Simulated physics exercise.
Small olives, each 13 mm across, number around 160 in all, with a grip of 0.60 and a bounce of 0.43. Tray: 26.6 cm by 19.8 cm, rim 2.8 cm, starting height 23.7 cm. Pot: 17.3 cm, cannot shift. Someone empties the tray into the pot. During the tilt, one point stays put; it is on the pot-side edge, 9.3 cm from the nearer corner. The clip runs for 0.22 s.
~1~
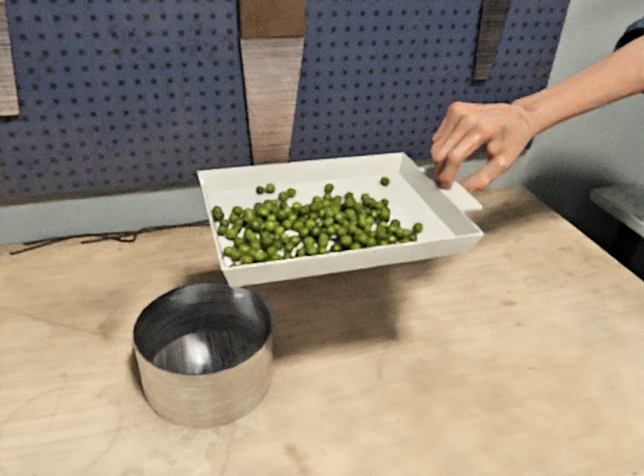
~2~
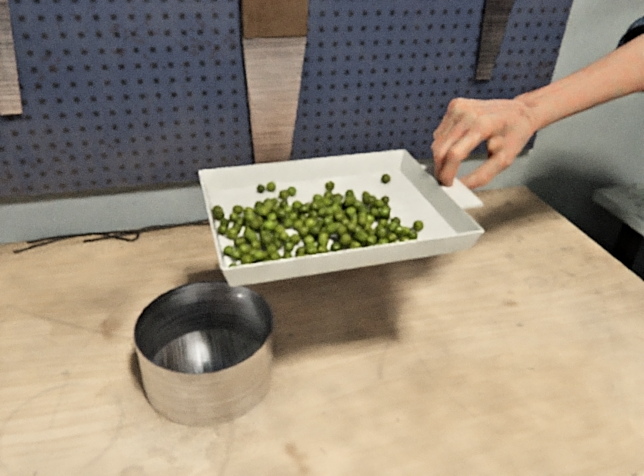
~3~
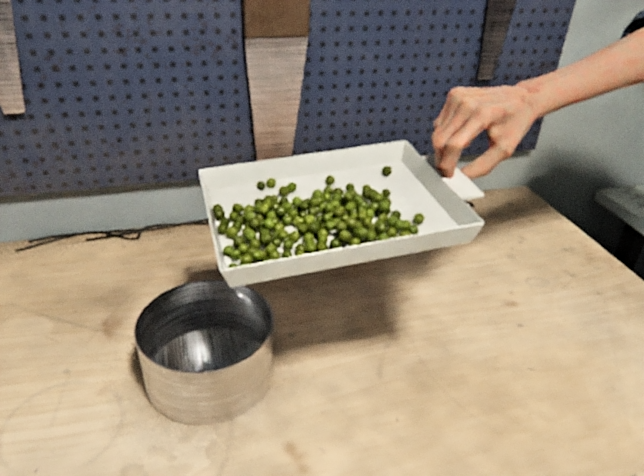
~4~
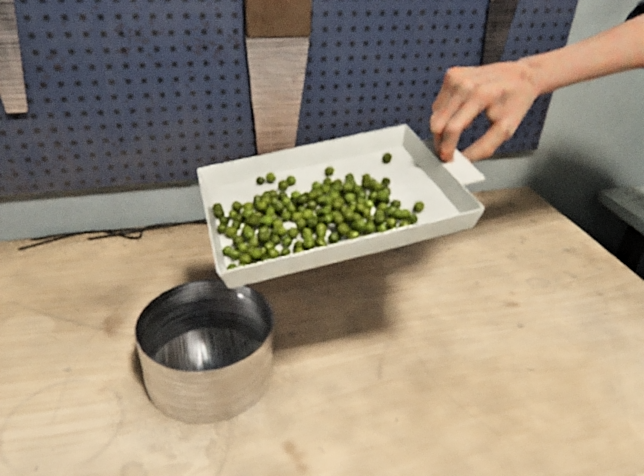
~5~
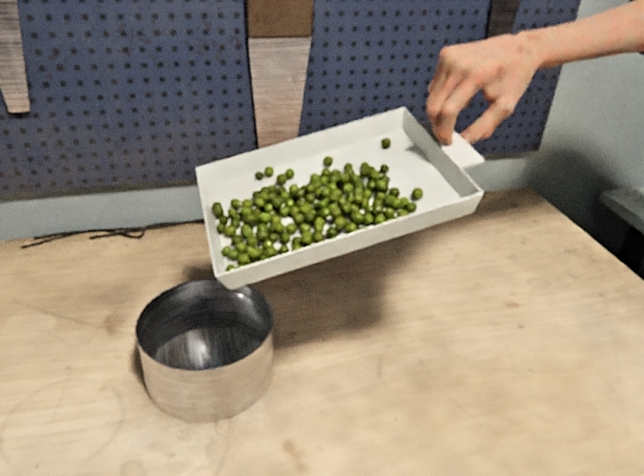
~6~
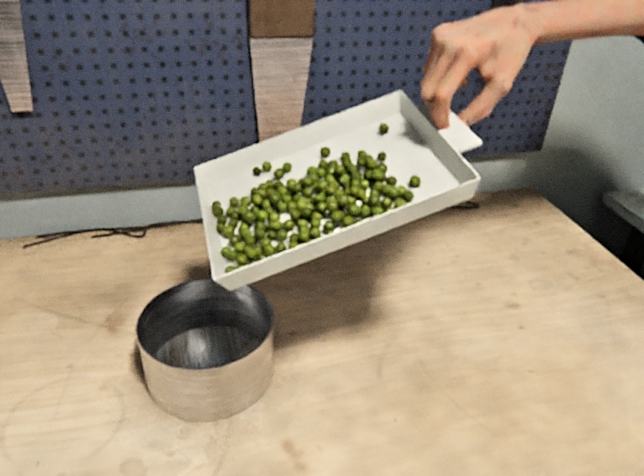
On a pale wooden table in front of blue perforated panels, a hand holds a white tray of small round green olives beside a metal pot, then gradually raises the tray's right side, tilting it toward the left.
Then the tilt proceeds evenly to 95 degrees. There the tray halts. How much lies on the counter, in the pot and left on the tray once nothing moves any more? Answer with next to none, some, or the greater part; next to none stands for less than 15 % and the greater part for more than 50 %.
Counter: The greater part; pot: Some; tray: Next to none.
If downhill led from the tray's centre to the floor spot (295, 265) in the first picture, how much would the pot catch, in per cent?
Something like 10 in a hundred.
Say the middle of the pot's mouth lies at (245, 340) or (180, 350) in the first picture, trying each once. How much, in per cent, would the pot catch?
About 15 percent the first time and about 70 percent the second.
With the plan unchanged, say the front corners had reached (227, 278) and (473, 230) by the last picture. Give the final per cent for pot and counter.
That works out as pot 10 and counter 90.
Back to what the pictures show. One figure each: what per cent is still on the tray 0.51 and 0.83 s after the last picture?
The figures go 90 and then 15.
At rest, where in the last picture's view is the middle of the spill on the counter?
Centre of spill: Around pixel (139, 471).
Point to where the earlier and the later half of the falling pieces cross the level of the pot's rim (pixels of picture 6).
Near (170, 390) at first, near (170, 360) afterwards.
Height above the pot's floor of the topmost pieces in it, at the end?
Roughly 2.5 cm.
Then, 0.30 s after the last picture, tilt 56 degrees; the tray holds 100 %, the pot 0 %.
Then, 0.51 s after the last picture, tilt 82 degrees; the tray holds 90 %, the pot 0 %.
Then, 0.83 s after the last picture, tilt 95 degrees; the tray holds 15 %, the pot 10 %.
In the end, counter 70 %, pot 30 %, tray 0 %.
